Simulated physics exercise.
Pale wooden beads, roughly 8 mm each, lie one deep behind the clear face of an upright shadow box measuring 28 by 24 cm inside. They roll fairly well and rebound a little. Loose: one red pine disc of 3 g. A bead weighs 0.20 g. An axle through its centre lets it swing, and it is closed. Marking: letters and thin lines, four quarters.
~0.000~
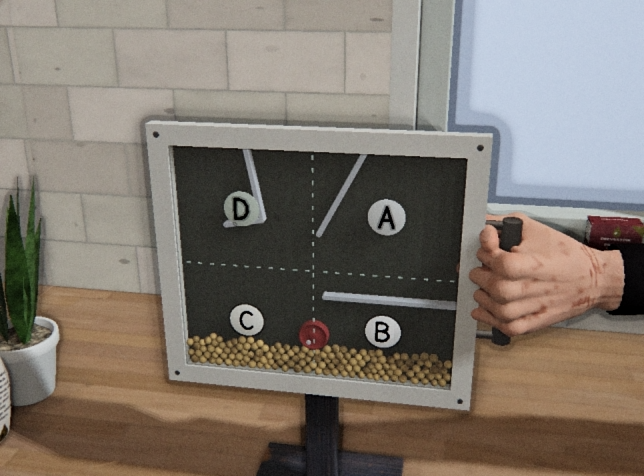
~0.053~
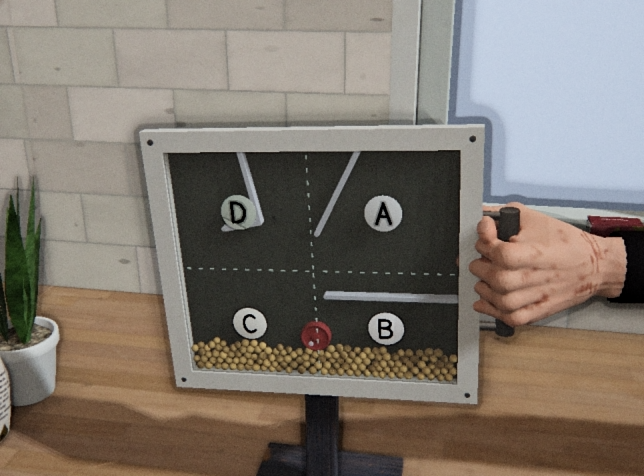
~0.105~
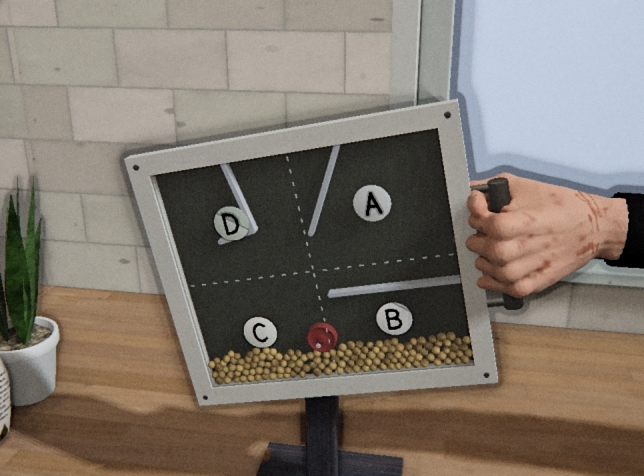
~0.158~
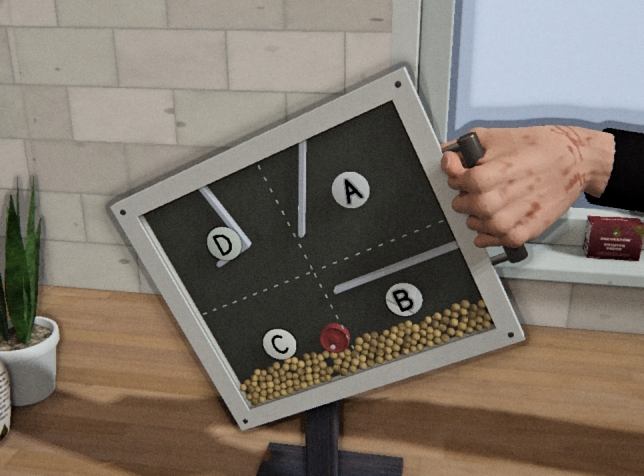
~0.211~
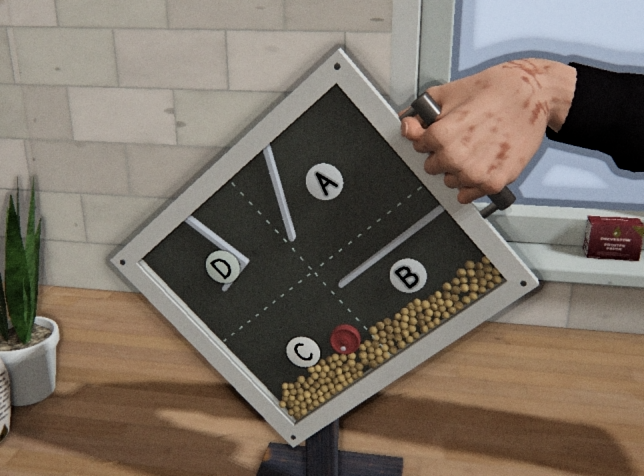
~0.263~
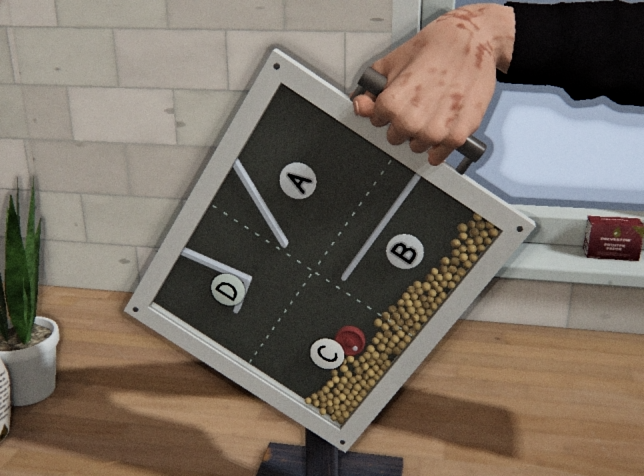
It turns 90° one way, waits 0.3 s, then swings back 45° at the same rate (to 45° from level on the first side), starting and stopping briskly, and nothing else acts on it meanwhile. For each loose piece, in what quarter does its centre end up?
Quarter: D.
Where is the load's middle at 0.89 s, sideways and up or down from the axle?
About 1 cm left and 12 cm below.
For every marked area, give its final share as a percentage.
Quarter A 0, quarter B 0, quarter C 80, quarter D 20.
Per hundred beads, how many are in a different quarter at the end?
Moved share: About 50 per cent.
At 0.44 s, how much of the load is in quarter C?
It comes to roughly 80 %.
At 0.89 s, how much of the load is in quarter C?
Share: Close to 75 percent.
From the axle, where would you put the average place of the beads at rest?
About 5 cm left and 11 cm below.
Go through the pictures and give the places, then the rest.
In the first picture, level; about 140 beads; load centre (315, 360); top bead (213, 336); red disc (314, 335); A (387, 217), B (383, 332), C (247, 320), D (242, 209).
In the second picture, turned 3° anticlockwise; load centre (320, 360); top bead (438, 353).
In the third picture, turned 12° anticlockwise; load centre (333, 360); top bead (451, 336); wall ends (331, 294), (311, 233), (221, 241).
In the fourth picture, turned 26° anticlockwise; load centre (355, 356); top bead (482, 304); red disc (335, 338).
In the fifth picture, turned 42° anticlockwise; load centre (377, 346); top bead (486, 260).
In the sixth picture, turned 58° anticlockwise; load centre (393, 334); top bead (478, 217); red disc (350, 341); A (298, 181), B (405, 252), C (327, 354), D (228, 290).
After 0.44 s, it stands 90° anticlockwise; the beads' middle is 9 cm right of and 6 cm below the centre; B 20 %, C 80 %; red disc in C.
After 0.89 s, it stands 66° anticlockwise; the beads' middle is 1 cm left of and 12 cm below the centre; C 75 %, D 25 %; red disc in D.
After 1.03 s, it stands 45° anticlockwise; the beads' middle is 5 cm left of and 11 cm below the centre; C 75 %, D 25 %; red disc in D.
All still by 1.5 s, it stands 45° anticlockwise; A 0 %, B 0 %, C 80 %, D 20 %; red disc in D.
